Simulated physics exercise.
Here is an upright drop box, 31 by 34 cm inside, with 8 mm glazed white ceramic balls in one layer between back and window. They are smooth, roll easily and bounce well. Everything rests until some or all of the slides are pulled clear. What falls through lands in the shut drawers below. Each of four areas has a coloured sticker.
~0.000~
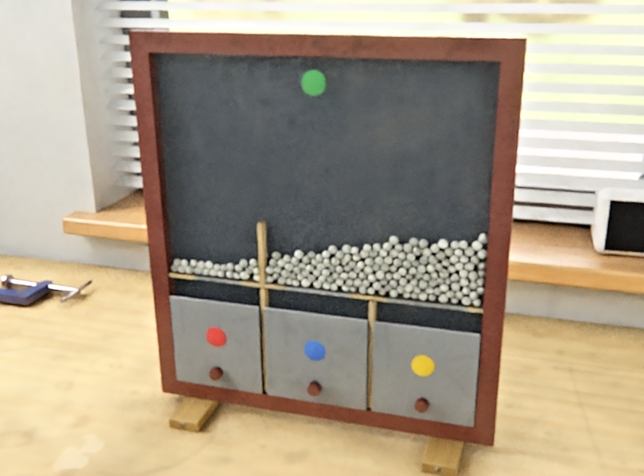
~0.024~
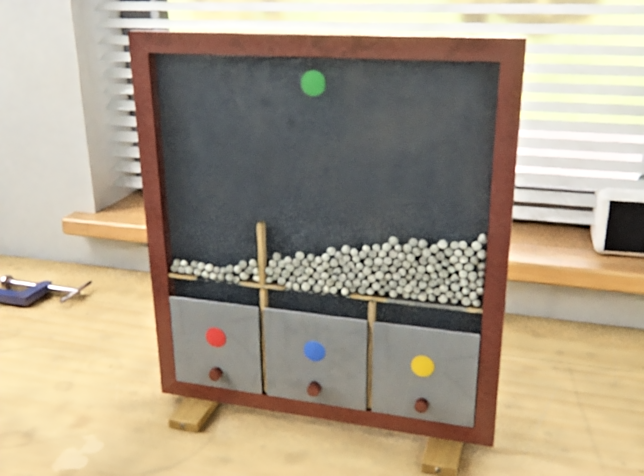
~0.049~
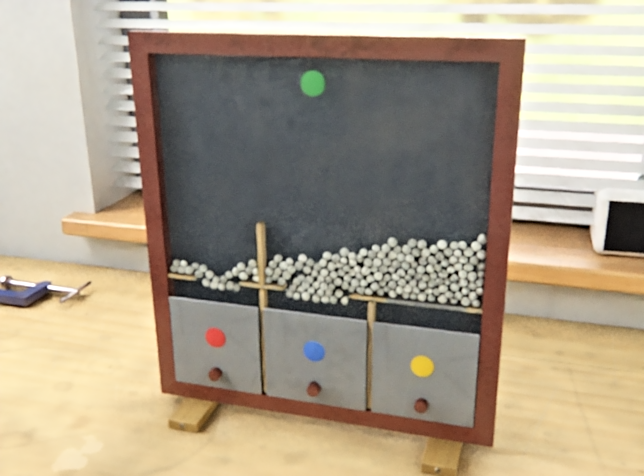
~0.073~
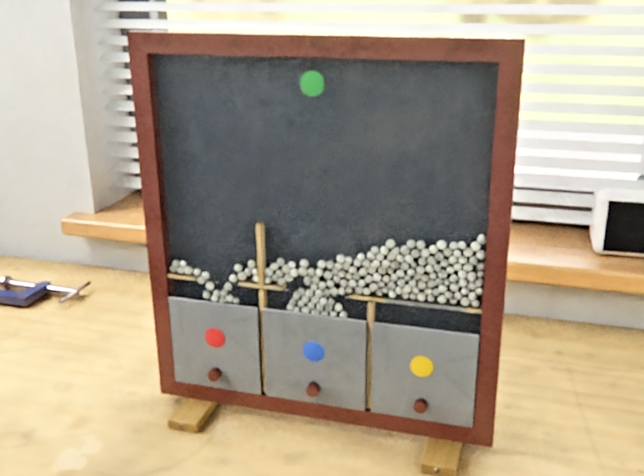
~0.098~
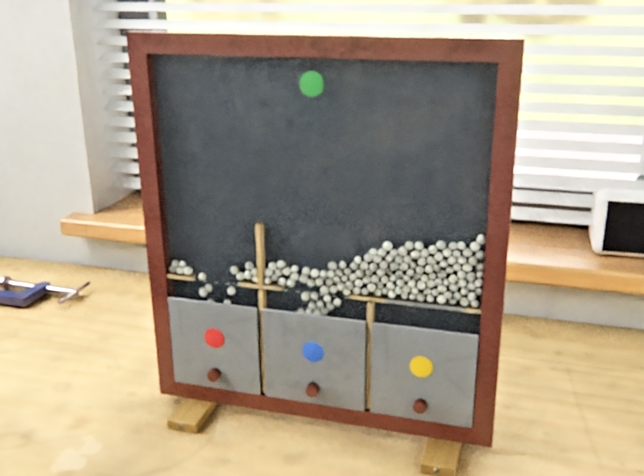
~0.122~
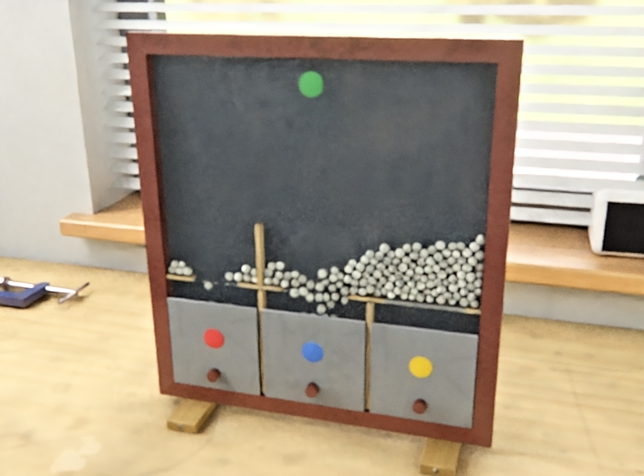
Small white balls piled in an upright, dark-backed box began dropping through two gaps, above the red and blue stickers, leaving dips in the pile, while the taller heap on the right barely moved.
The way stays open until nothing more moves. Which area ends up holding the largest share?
Answer: Blue.
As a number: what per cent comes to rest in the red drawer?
Roughly 10 per cent.
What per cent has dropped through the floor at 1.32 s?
Roughly 70 per cent.
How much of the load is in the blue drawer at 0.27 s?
Some 35 per cent.
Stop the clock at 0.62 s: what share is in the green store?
Some 40 per cent.
After 0.27 s, 45 % are out; red 10 %, blue 35 %, green 55 %.
After 0.62 s, 60 % are out; red 10 %, blue 50 %, green 40 %.
After 1.32 s, 70 % are out; red 10 %, blue 60 %, green 30 %.
All still by 3.2 s, 75 % are out; red 10 %, blue 65 %, green 25 %, yellow 0 %.
